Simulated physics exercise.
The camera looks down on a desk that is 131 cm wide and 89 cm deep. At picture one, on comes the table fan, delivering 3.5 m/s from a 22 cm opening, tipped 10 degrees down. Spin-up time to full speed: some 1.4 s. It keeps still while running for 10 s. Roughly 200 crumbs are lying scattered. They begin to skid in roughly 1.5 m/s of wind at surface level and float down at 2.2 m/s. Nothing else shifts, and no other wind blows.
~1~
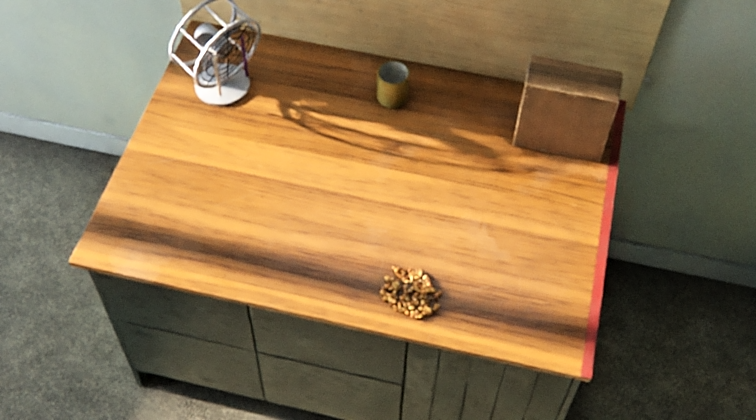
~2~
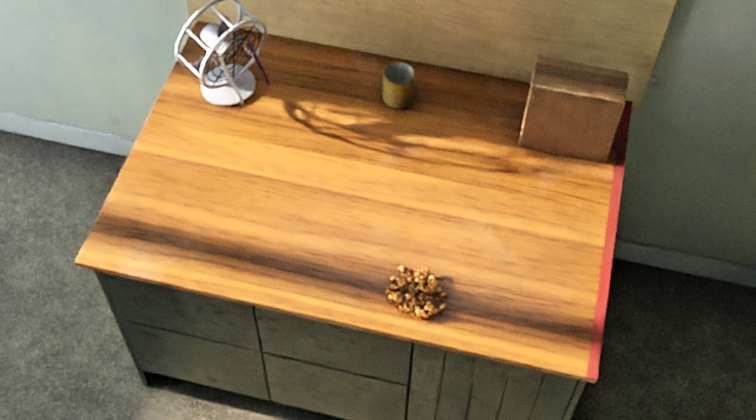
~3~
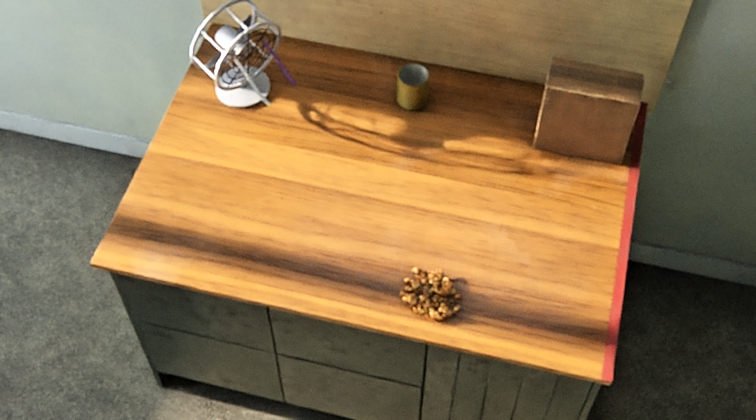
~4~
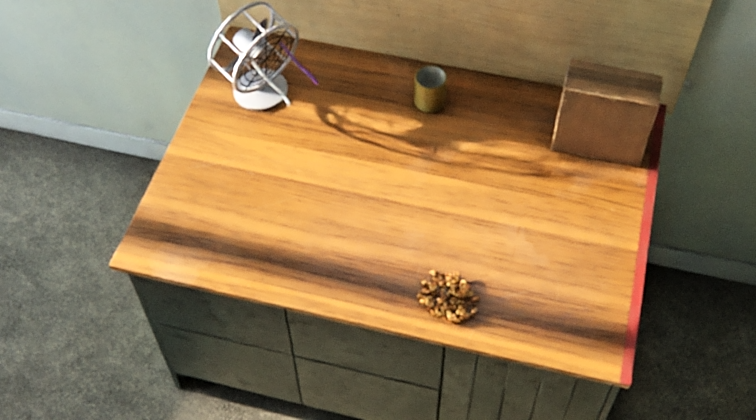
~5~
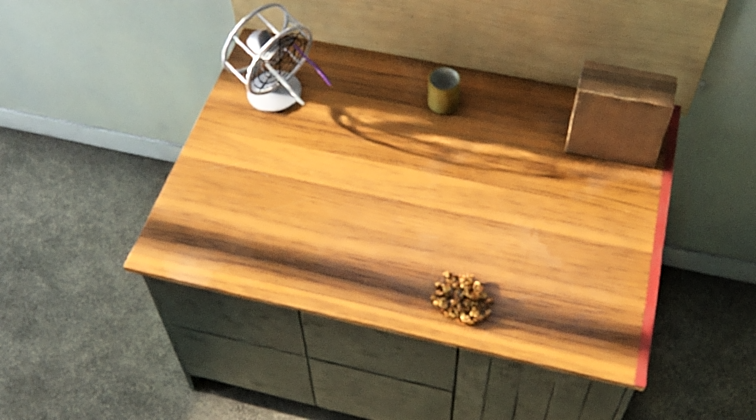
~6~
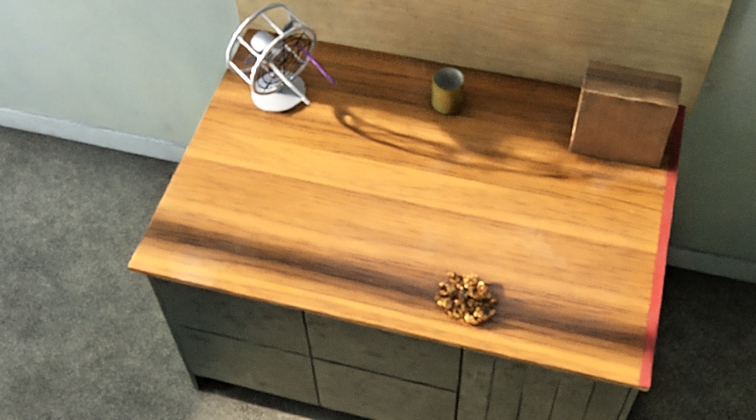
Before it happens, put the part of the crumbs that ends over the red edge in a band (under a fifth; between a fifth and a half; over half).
My guess: The fraction over that edge will be under the one-fifth mark.
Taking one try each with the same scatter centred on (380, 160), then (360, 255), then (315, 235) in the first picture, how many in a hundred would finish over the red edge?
Taking the three spots in order, you'd get around 100 percent, 0 percent and 0 percent.
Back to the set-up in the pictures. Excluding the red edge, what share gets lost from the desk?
100 per cent.
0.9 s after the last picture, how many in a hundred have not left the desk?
Near 0 per cent, more or less.
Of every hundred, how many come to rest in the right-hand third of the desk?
About 0 percent.
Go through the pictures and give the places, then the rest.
The middle of the crumbs is near (410, 292), none has stirred yet and the mouth of the table fan is at (216, 43), in the first picture.
The middle of the crumbs is near (416, 291), none has stirred yet and the red edge is centred on (616, 227), in the second picture.
The middle of the crumbs is near (430, 293), none has stirred yet, the top of a box is at (596, 80) and the top of a mug is at (414, 74), in the third picture.
The middle of the crumbs is near (448, 296) and none has stirred yet, in the fourth picture.
The middle of the crumbs is near (461, 297) and none has stirred yet, in the fifth picture.
The middle of the crumbs is near (466, 297) and none has stirred yet, in the sixth picture.
Then, 0.9 s after the last picture, 0 % are on the move or not yet settled, 0 % are over the red edge.
Then, 2.1 s after the last picture, 0 % are on the move or not yet settled, 0 % are over the red edge.
Then, 4.4 s after the last picture, 0 % are on the move or not yet settled, 0 % are over the red edge.
Then, 8.9 s after the last picture, at the end, 0 % are over the red edge.
